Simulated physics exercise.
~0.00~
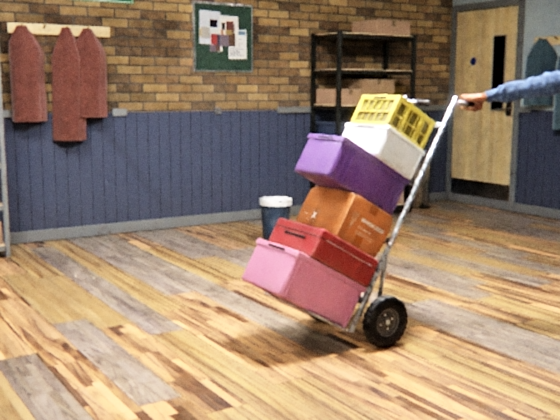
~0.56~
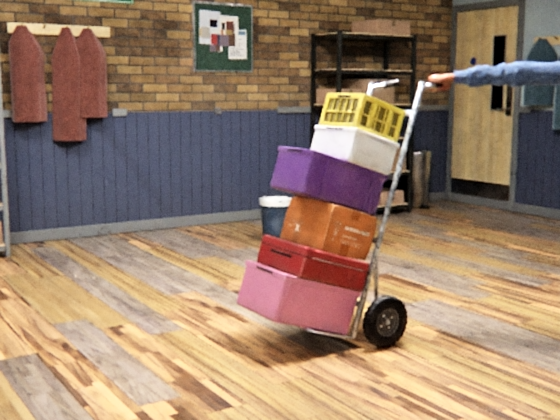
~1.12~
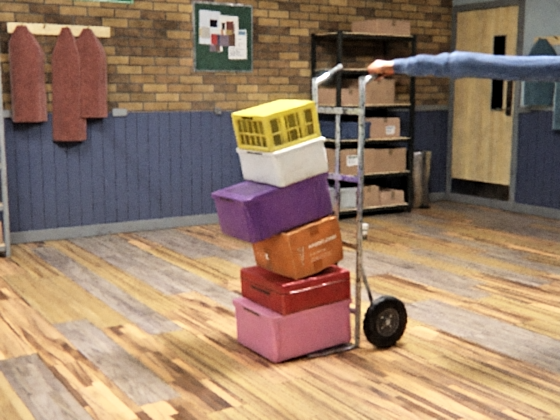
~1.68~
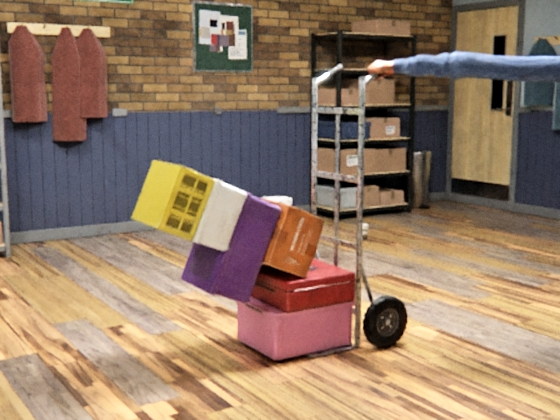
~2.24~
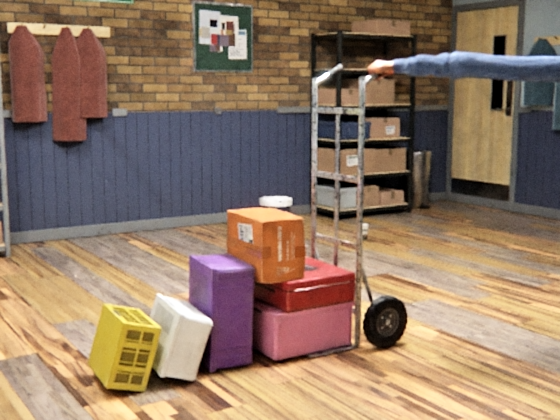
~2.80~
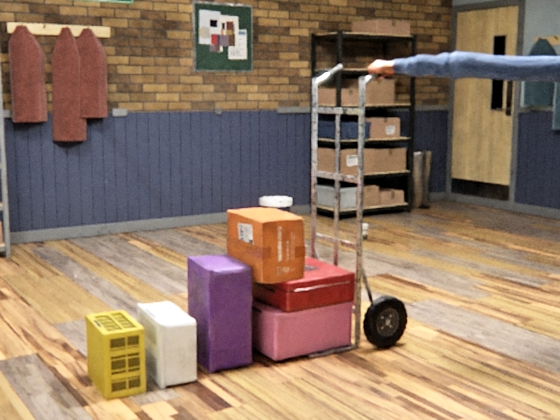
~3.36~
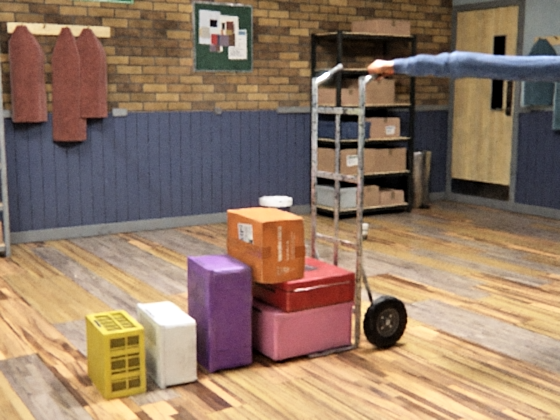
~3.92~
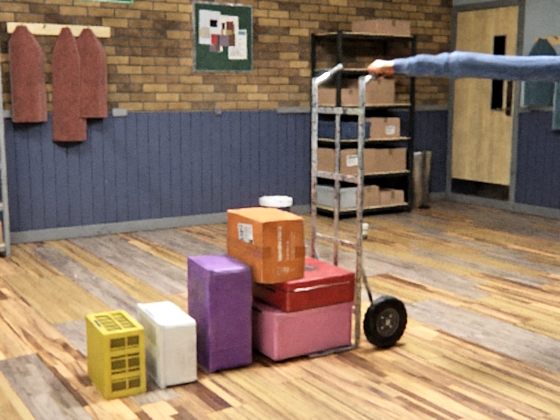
Wood-floored room with brick wall, a hand tipping a loaded sack truck upright, its upper boxes toppling left, three landing on the floor.
